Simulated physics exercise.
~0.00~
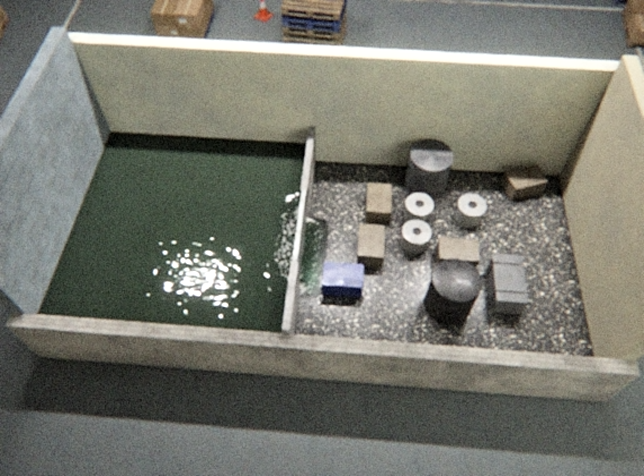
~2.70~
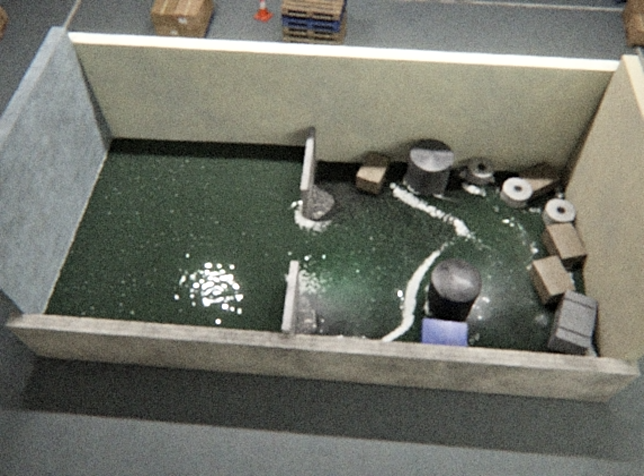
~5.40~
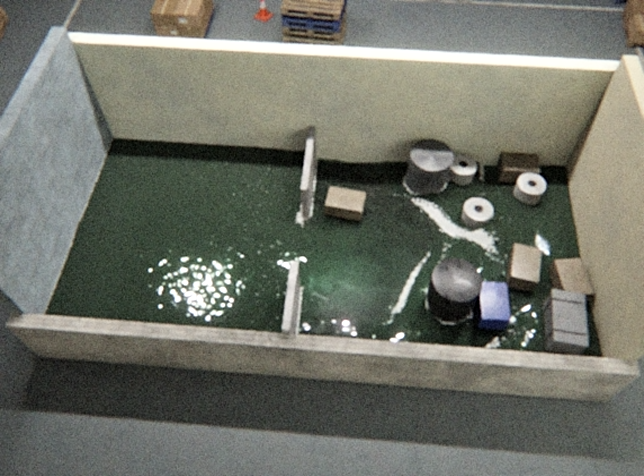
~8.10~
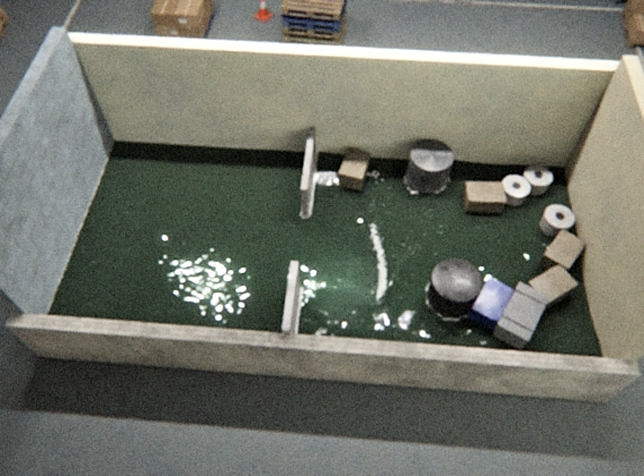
A walled enclosure of two adjoining rooms stands on a grey warehouse floor, seen from above by a still camera. Dark green water fills the left room, while the dry, speckled right room holds brown boxes, a blue crate, a grey crate, pale round tubs and two large metal cylinders. The middle of the dividing wall opens and water rushes through, sweeping the loose items towards the far walls as white foam streaks past the cylinders. The items then drift and shift about. Finally, green water covers both rooms, with the blue crate beside the grey one near the front cylinder.
